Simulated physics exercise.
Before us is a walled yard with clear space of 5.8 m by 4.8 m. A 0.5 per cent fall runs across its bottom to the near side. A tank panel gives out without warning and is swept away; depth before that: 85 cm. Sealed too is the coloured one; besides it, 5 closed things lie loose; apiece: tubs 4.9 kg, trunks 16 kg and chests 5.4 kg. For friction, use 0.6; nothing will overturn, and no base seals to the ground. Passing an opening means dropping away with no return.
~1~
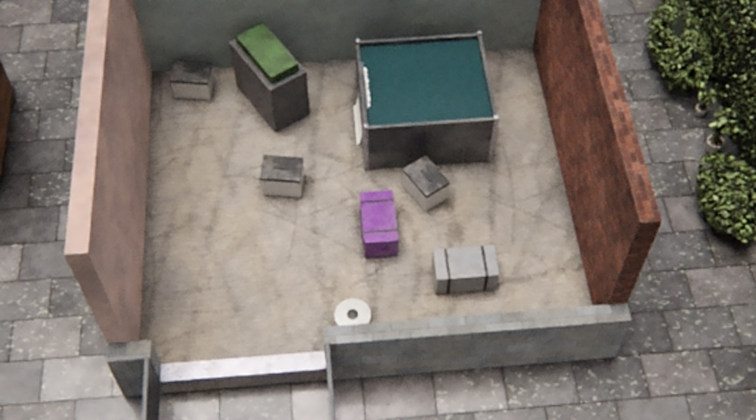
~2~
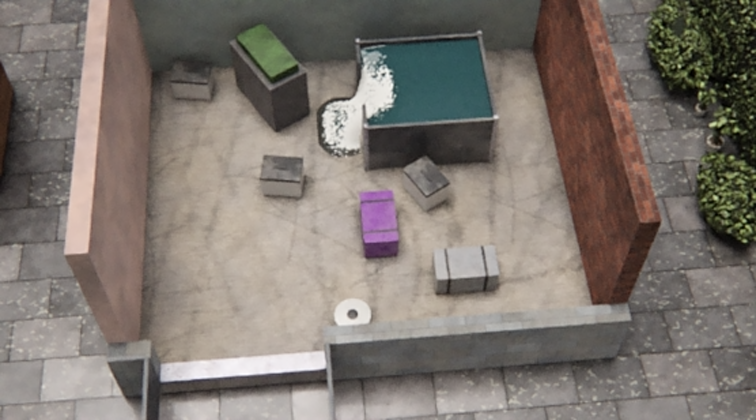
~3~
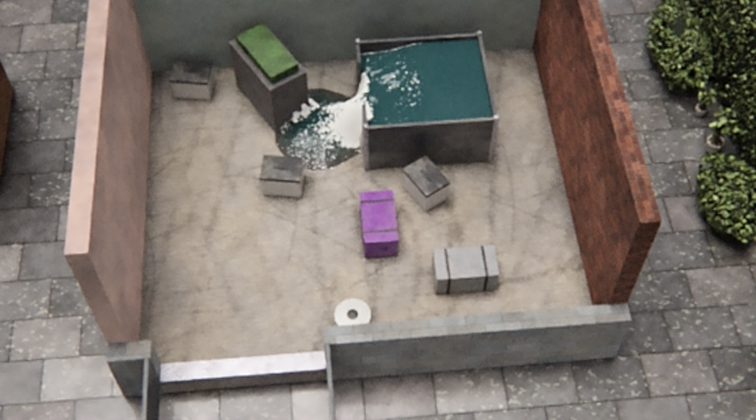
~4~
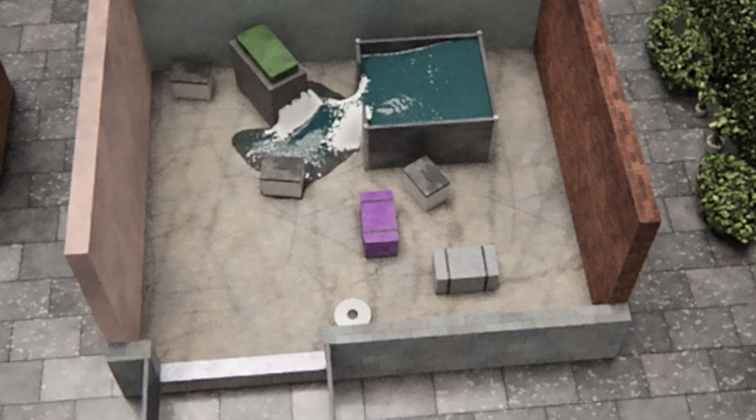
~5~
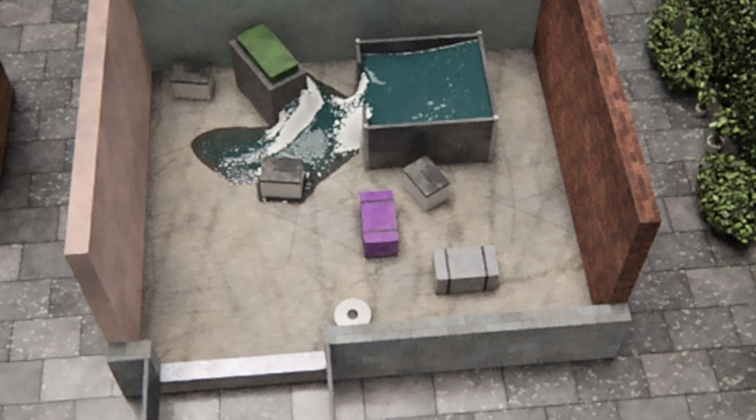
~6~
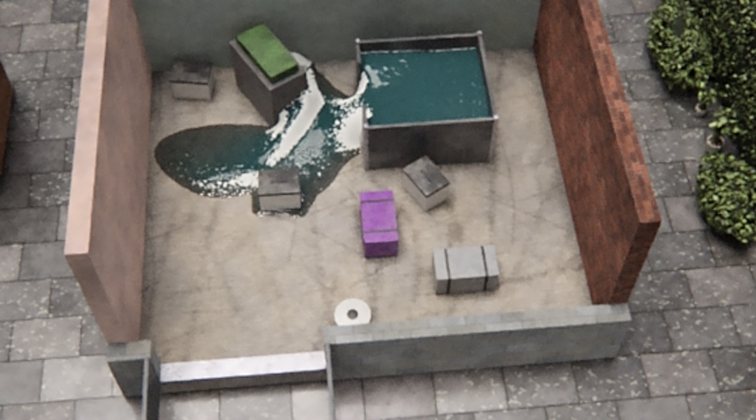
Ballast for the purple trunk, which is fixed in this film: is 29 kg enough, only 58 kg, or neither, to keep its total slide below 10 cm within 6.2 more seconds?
29 kg is enough.
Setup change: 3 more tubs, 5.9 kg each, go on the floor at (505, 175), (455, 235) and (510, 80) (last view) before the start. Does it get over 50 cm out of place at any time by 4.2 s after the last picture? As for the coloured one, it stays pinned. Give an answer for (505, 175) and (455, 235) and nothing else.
Within it, within it.
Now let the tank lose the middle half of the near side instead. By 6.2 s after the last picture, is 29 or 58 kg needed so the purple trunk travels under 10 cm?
Result: Both masses insufficient.
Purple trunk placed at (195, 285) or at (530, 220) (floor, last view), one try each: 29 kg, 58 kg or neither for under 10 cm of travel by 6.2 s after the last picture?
At the first place nothing works, and at the second the small mass does it.
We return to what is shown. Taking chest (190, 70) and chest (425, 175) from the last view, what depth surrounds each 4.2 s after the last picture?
Around 6 cm and 0 cm.
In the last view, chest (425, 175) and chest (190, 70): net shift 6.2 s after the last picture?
Net distance: First 0 cm, second 250 cm.
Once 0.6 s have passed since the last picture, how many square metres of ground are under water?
Some 11.5 m2 of it.
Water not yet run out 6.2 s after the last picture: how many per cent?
Still held: Near 68 %.
Then, 0.6 s after the last picture the purple trunk would be 0 cm from its start with 29 kg and 0 cm from its start with 58 kg; 0 cm of water round it then.
Then, 2.3 s after the last picture the purple trunk would be 0 cm from its start with 29 kg and 0 cm from its start with 58 kg; 0 cm of water round it then.
Then, 4.2 s after the last picture the purple trunk would be 0 cm from its start with 29 kg and 0 cm from its start with 58 kg; 0 cm of water round it then.
Then, 6.2 s after the last picture the purple trunk would be 0 cm from its start with 29 kg and 0 cm from its start with 58 kg; 2 cm of water round it then.
